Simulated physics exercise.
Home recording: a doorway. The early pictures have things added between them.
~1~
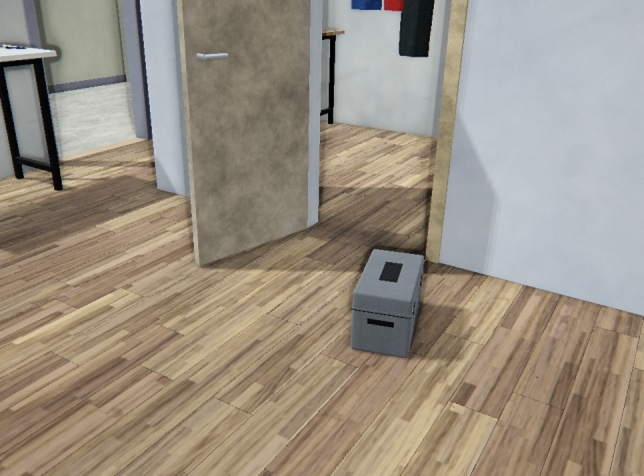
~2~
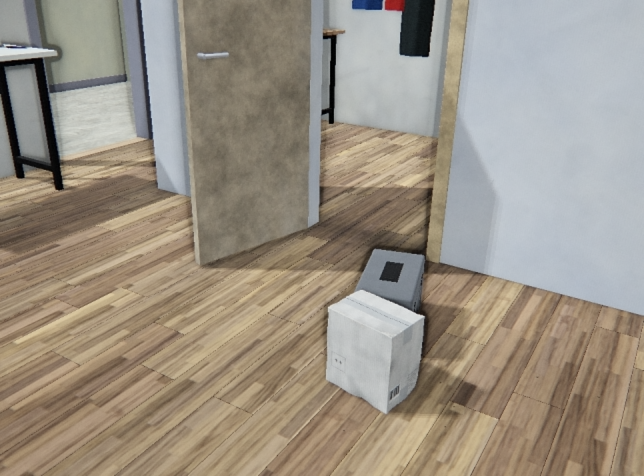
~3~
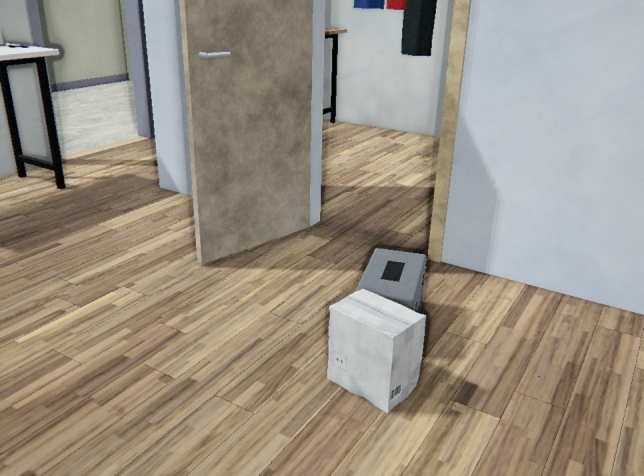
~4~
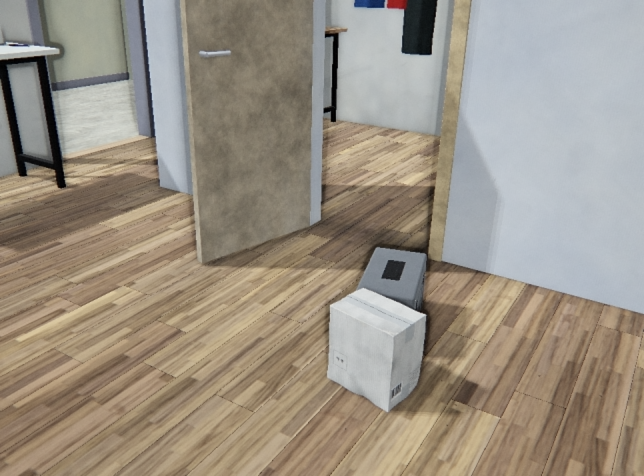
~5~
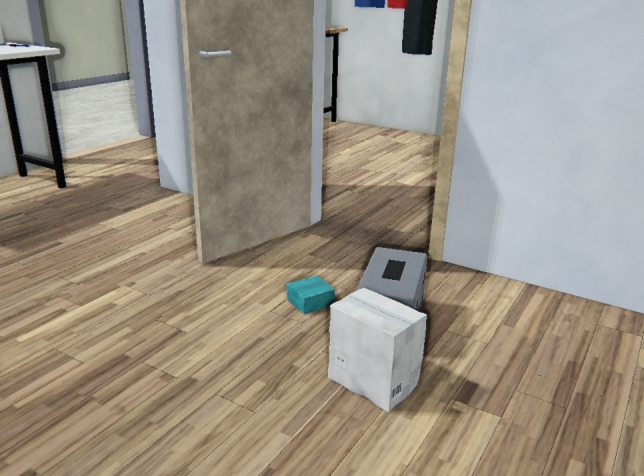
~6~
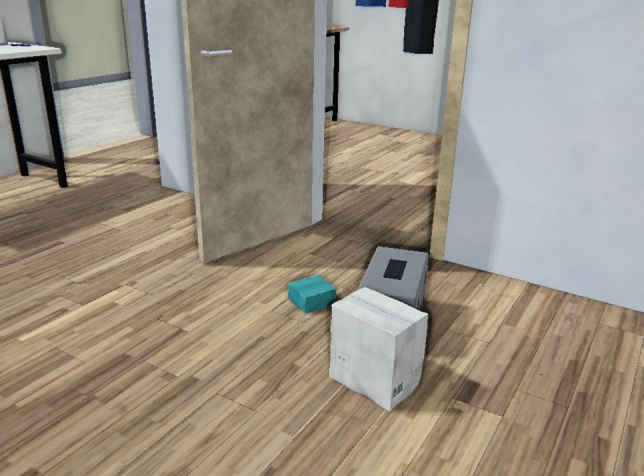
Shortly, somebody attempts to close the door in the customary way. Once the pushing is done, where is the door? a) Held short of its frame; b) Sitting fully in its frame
b.
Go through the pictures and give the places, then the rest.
In the first picture, door wide open and still; grey toolbox (389, 300).
In the second picture, door wide open and still; grey toolbox (390, 300); white box (373, 349).
In the third picture, door wide open and still; grey toolbox (391, 299); white box (375, 348).
In the fourth picture, door wide open and still; grey toolbox (391, 298); white box (375, 347).
In the fifth picture, door wide open and still; grey toolbox (392, 298); white box (376, 347).
In the sixth picture, door wide open and still; turquoise box (312, 294); grey toolbox (393, 297).
Then, 0.80 s past the last view, door at 72°.
Then, 1.30 s past the last view, door at 35°.
Finally, door at 0°; all 3 still in place. Final places as the last picture's camera would see them, turquoise box near (312, 294).
